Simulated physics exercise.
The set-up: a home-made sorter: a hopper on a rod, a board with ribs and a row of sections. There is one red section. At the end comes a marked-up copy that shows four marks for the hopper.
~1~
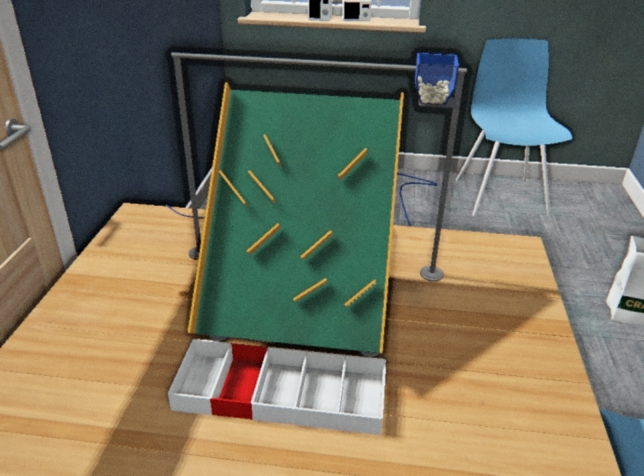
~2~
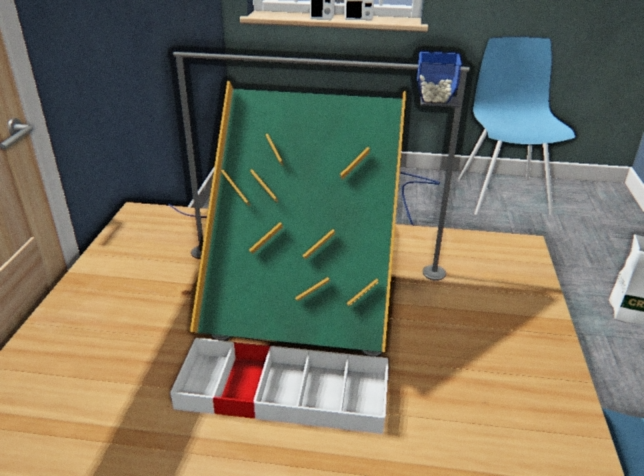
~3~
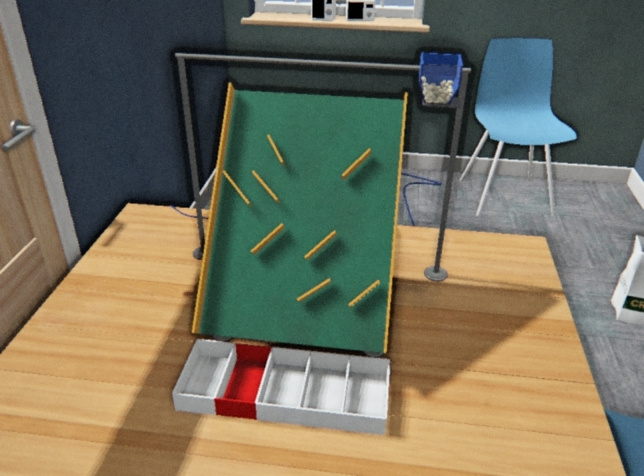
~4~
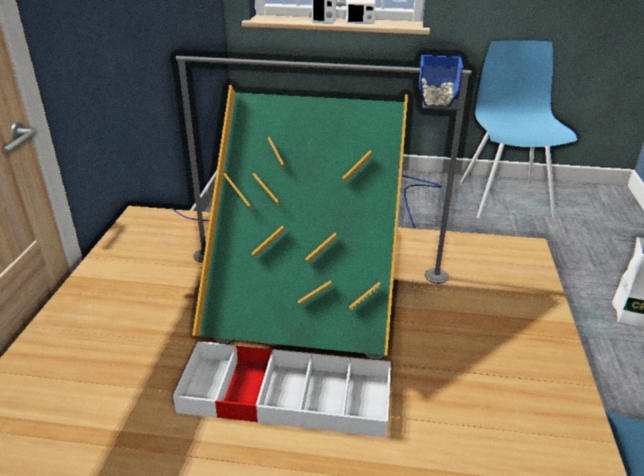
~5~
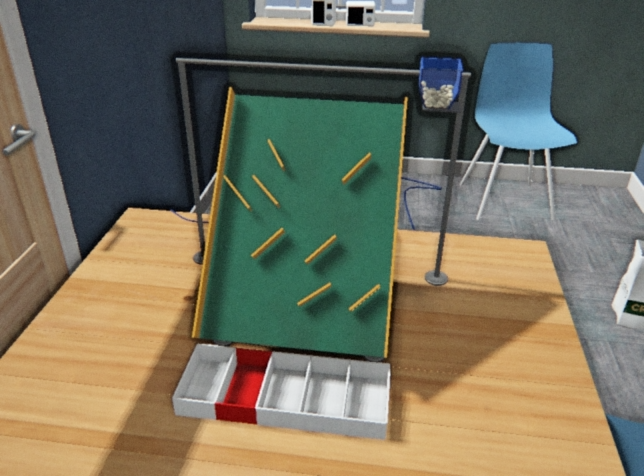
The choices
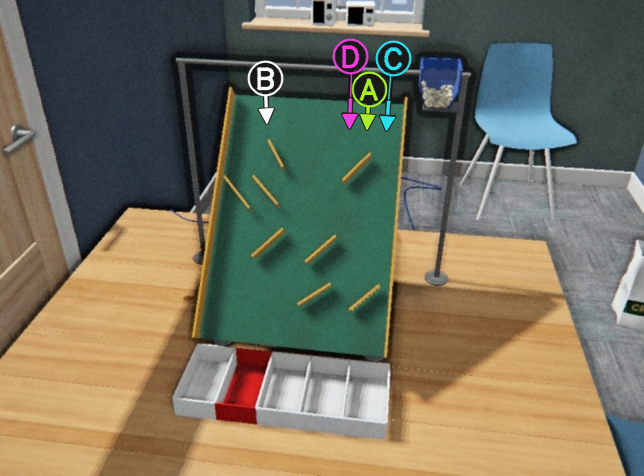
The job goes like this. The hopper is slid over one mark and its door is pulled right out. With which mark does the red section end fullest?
Mark D.
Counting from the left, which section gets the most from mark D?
The second.
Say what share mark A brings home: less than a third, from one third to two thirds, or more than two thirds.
From one third to two thirds.
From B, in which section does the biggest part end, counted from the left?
It is the first one.
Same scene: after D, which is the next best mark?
Here it is mark A.
On the marked copy, mark A meets the board at (367, 124); mark B meets the board at (266, 118); mark C meets the board at (386, 125); mark D meets the board at (349, 123).
With A, roughly half in the red section, roughly a third in other sections, about a tenth outside the box.
With B, roughly a quarter in the red section, the larger part in other sections, just a few held on the board.
With C, about a tenth in the red section, the larger part in other sections, about a tenth outside the box.
With D, the larger part in the red section, about a tenth in other sections, about a tenth outside the box.
